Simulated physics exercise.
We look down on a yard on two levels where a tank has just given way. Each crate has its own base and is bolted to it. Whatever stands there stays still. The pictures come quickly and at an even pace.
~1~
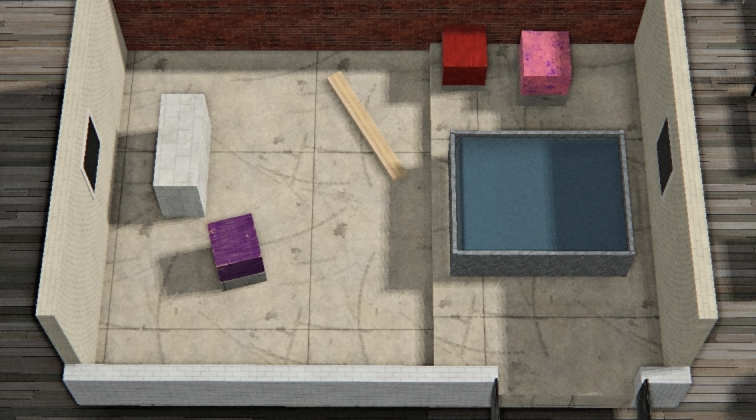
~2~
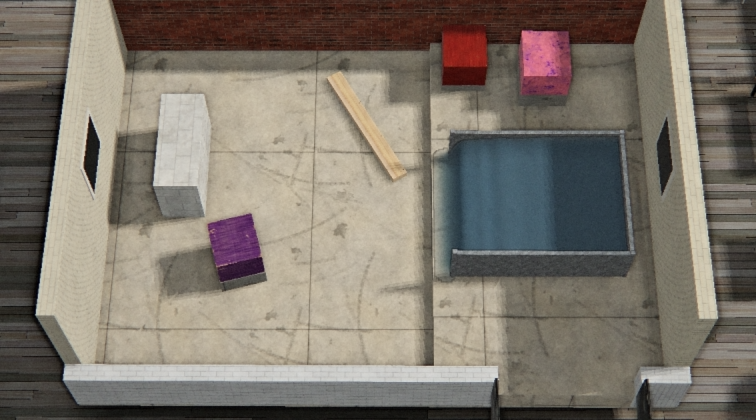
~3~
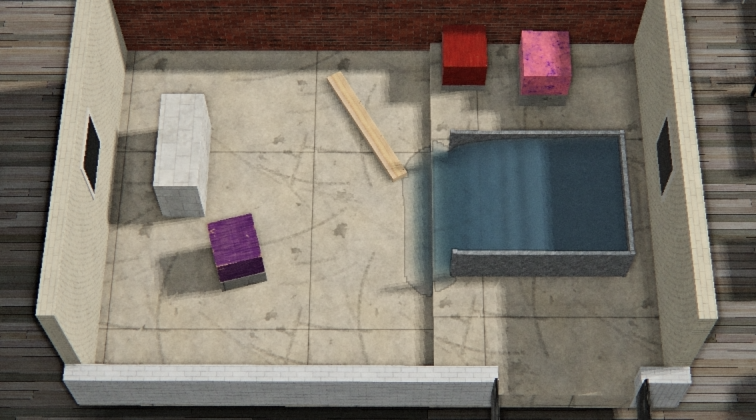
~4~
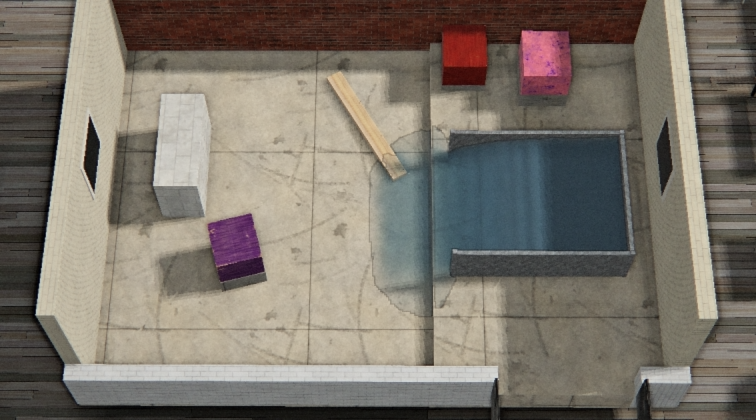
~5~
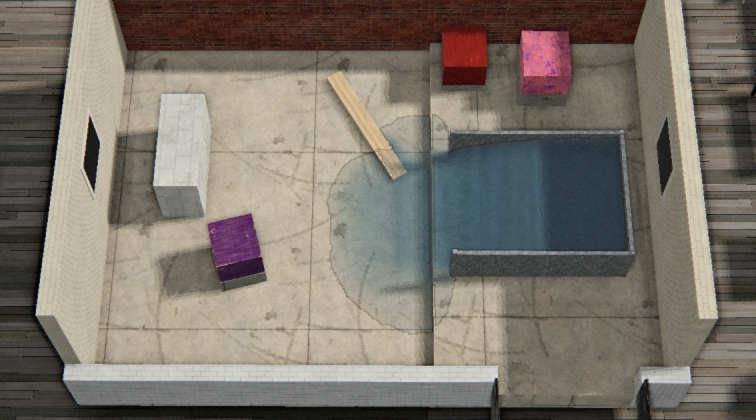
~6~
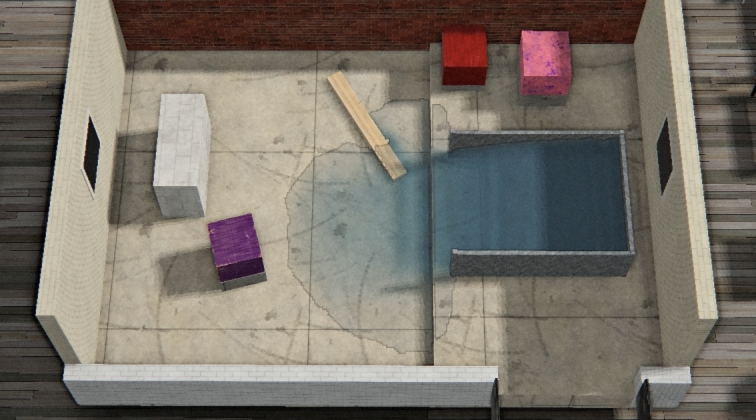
Blue water pours from the open left side of a grey-walled tank at the right of a walled, two-level concrete yard, seen from a high, still camera. A red block and a pink one sit behind the tank, a wooden plank lies near the middle, and white and purple blocks stand at left. The water spreads leftward over the step in a widening, rounded sheet, reaching around the plank's near end.
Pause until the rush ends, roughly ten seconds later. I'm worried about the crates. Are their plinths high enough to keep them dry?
As I see it, red crate: Spared; pink crate: Spared; purple crate: Reached.
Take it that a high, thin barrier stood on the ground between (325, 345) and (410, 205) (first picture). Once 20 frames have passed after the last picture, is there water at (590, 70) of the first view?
By then the spot is still untouched.
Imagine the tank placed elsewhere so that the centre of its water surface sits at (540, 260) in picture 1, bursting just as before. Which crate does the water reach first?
I'd say the one in purple is first.
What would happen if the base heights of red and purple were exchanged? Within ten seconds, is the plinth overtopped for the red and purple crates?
Red: Stays clear; purple: Is reached.
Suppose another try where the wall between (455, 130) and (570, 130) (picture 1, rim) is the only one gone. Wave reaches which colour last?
Last: The one in purple.
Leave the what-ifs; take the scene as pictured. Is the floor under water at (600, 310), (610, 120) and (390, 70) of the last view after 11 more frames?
Status by point, in sequence: Unwetted; unwetted; waterlogged.
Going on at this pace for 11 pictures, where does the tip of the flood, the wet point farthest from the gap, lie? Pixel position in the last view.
Roughly at (94, 382).
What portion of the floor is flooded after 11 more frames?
I'd guess some 55 per cent.
A moment on, water covers 40 % of the floor; the red crate water round its plinth, the pink crate not reached, the purple crate water round its plinth.
Next, water covers 55 % of the floor; the red crate water round its plinth, the pink crate not reached, the purple crate water round its plinth.
Then, water covers 60 % of the floor; the red crate water round its plinth, the pink crate not reached, the purple crate water round its plinth.
Later, water covers 70 % of the floor; the red crate water round its plinth, the pink crate not reached, the purple crate water round its plinth.
In the end, water covers 70 % of the floor; the red crate stayed above the water, the pink crate stayed above the water, the purple crate was topped.
